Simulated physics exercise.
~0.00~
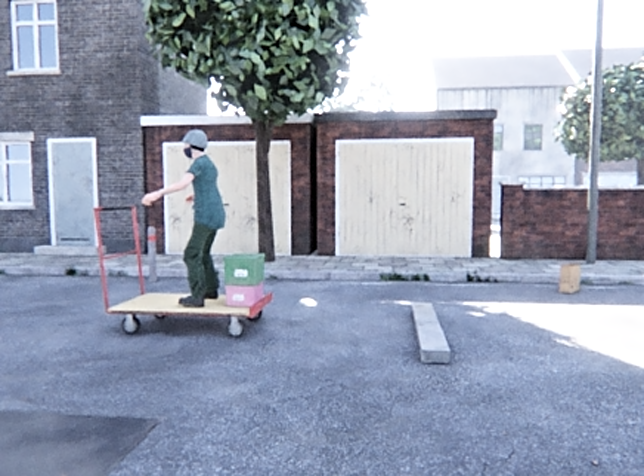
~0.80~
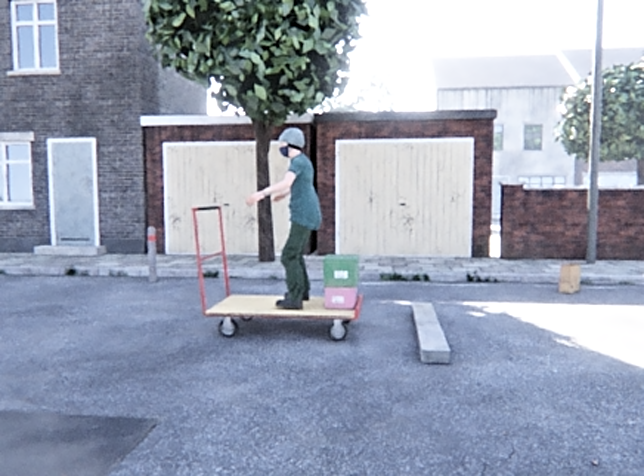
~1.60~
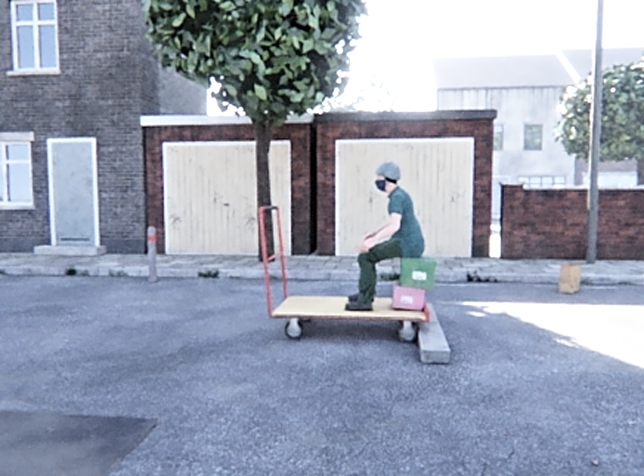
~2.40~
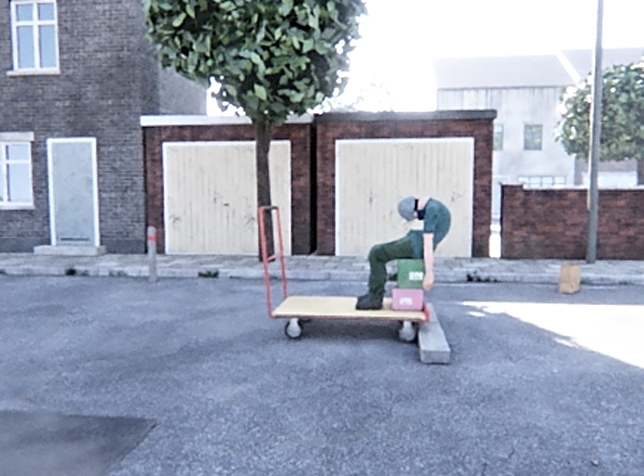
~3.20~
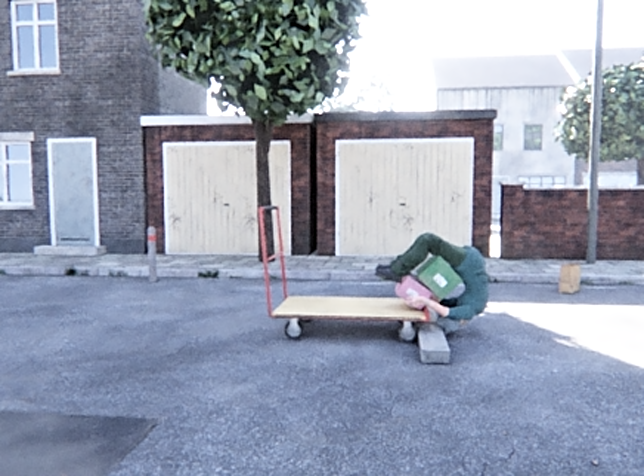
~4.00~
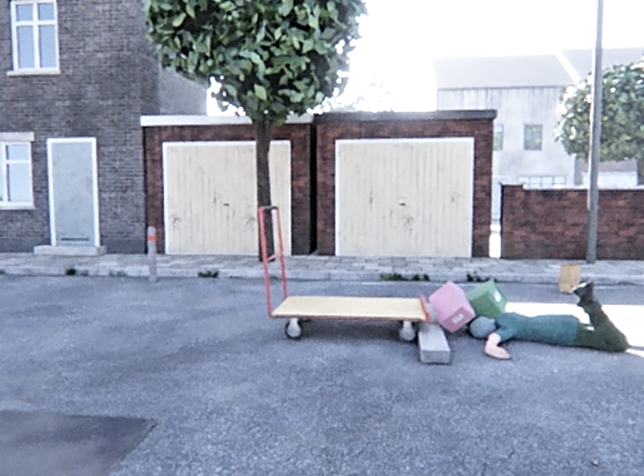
The clip opens with a person in a cap and mask standing on a flat trolley beside a stacked green tote and pink tote, one arm stretched towards the red handle. The trolley rolls right across a paved yard before brick garages and stops against a low grey kerb. The person slides back with bending knees, then folds forward over the totes. Tumbling over the front edge, the person rolls with both totes as they tip. At the end, the person lies face down beyond the kerb, the totes tilted beside the head, and the trolley stands empty.
